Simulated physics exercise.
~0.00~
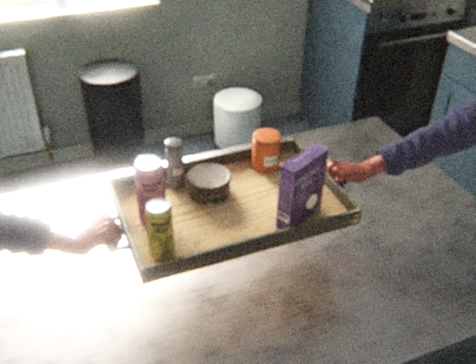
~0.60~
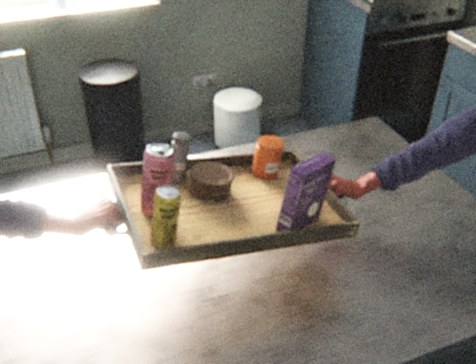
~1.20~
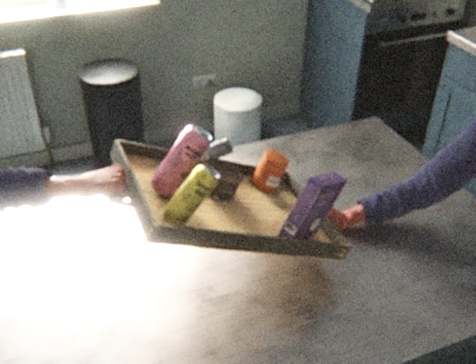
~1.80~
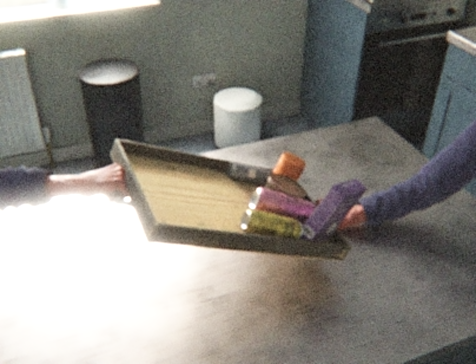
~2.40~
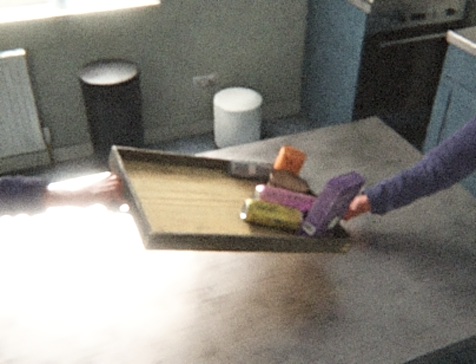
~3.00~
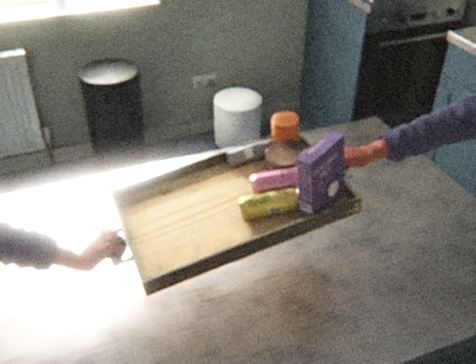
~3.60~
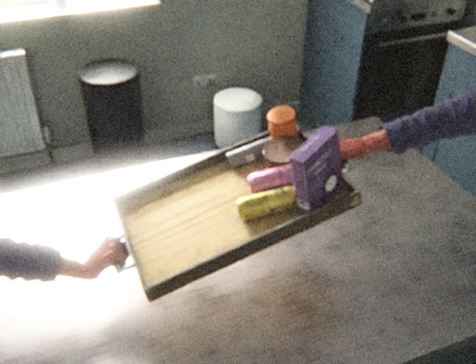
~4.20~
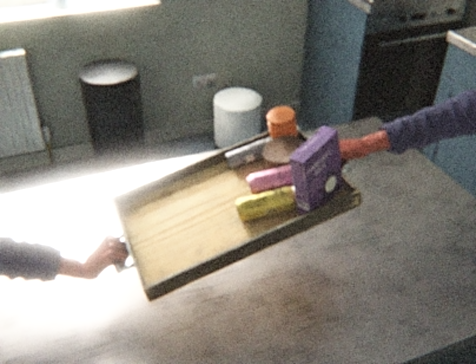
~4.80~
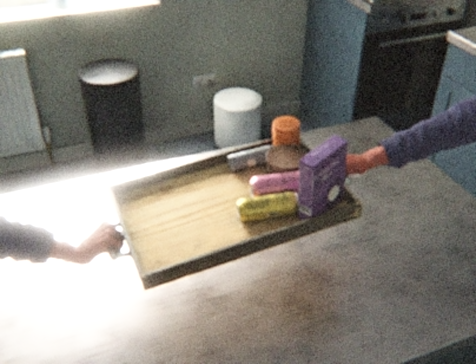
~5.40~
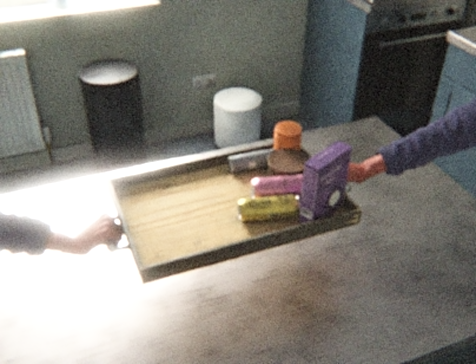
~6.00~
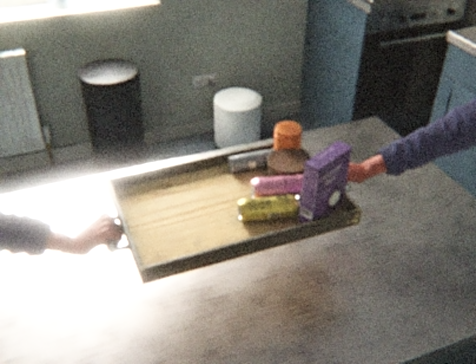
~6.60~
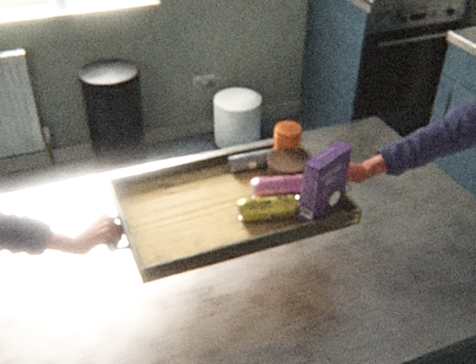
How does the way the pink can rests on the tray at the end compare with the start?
At the start the pink can stands upright on the tray. At the end it is lying on its side.
In this clip, two hands tip a wooden tray of containers down to the right, so the cans and grey shaker topple and everything slides right; they tilt it back the other way and level it, leaving the purple packet upright.
